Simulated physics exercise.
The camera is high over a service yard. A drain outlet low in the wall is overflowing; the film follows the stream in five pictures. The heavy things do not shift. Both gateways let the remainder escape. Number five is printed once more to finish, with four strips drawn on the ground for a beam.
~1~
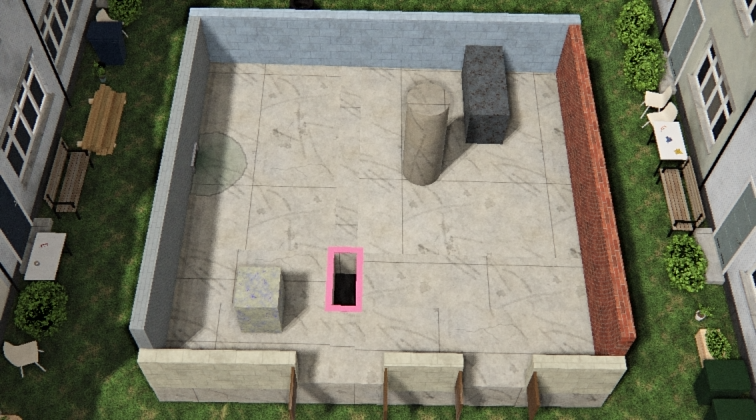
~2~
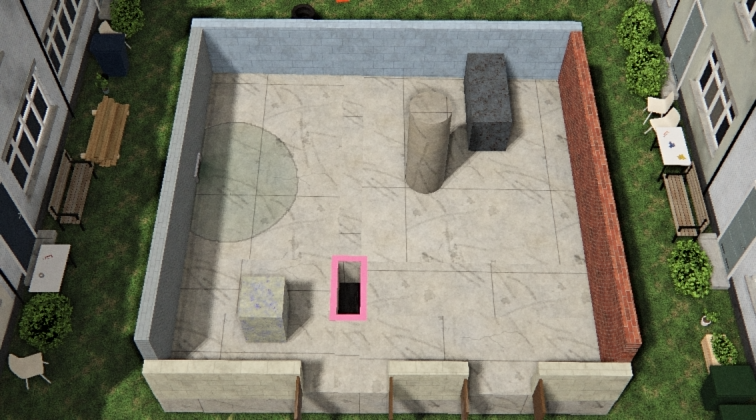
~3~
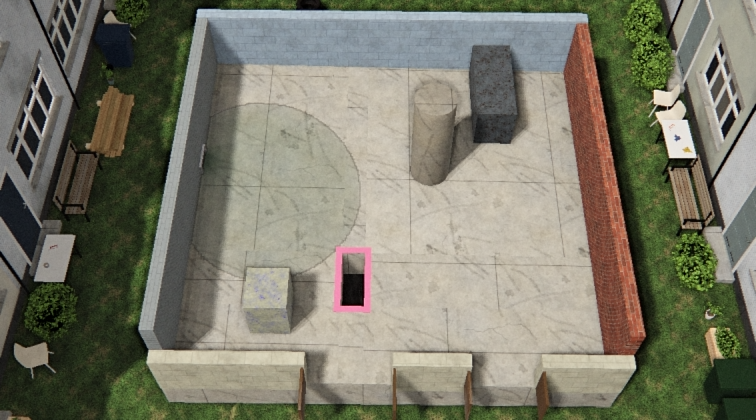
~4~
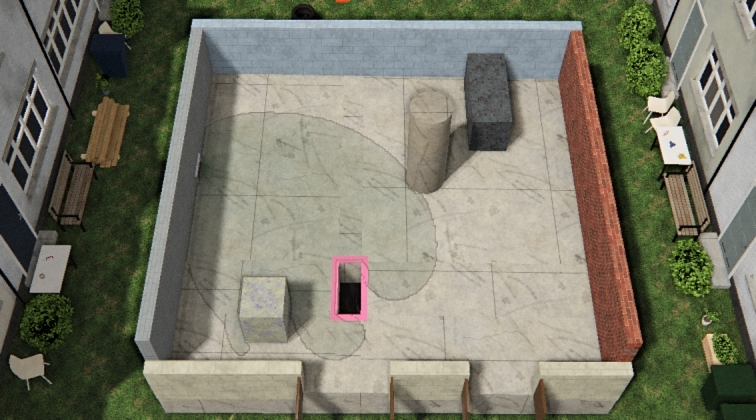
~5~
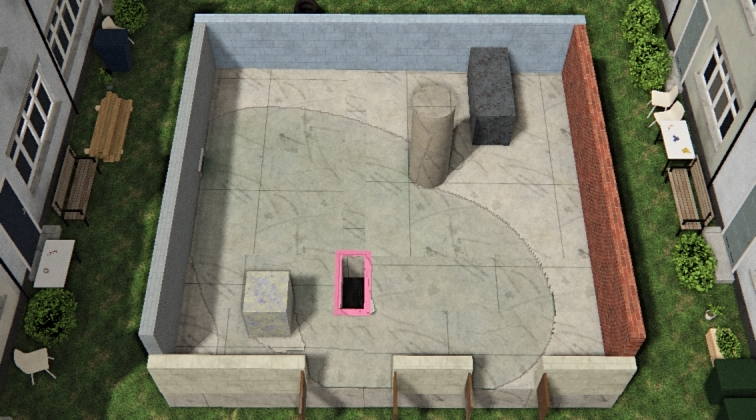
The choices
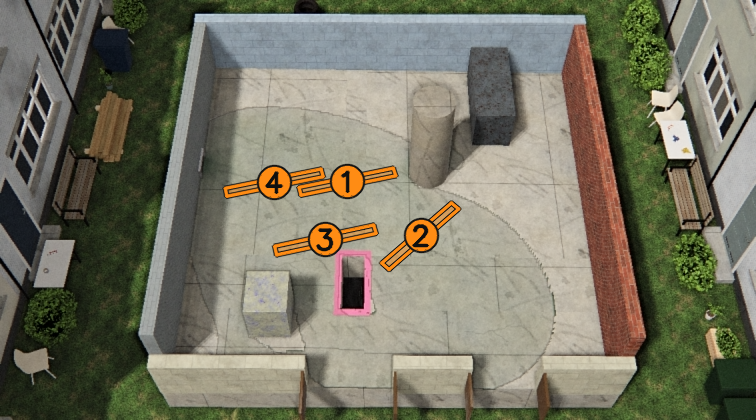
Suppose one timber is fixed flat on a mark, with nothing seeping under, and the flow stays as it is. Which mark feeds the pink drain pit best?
It is 2.
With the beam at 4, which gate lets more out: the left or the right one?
The right gate.
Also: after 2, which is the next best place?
That would be 1.
In orange, 1 from (300, 191) to (394, 172); 2 from (385, 266) to (455, 205); 3 from (275, 250) to (374, 229); 4 from (226, 192) to (322, 172).
With 1, about 33 % of the stream goes into the pink drain pit, about 65 % out by the gates.
With 2, about 57 % of the stream goes into the pink drain pit, about 41 % out by the gates.
With 3, about 11 % of the stream goes into the pink drain pit, about 87 % out by the gates.
With 4, about 10 % of the stream goes into the pink drain pit, about 88 % out by the gates.
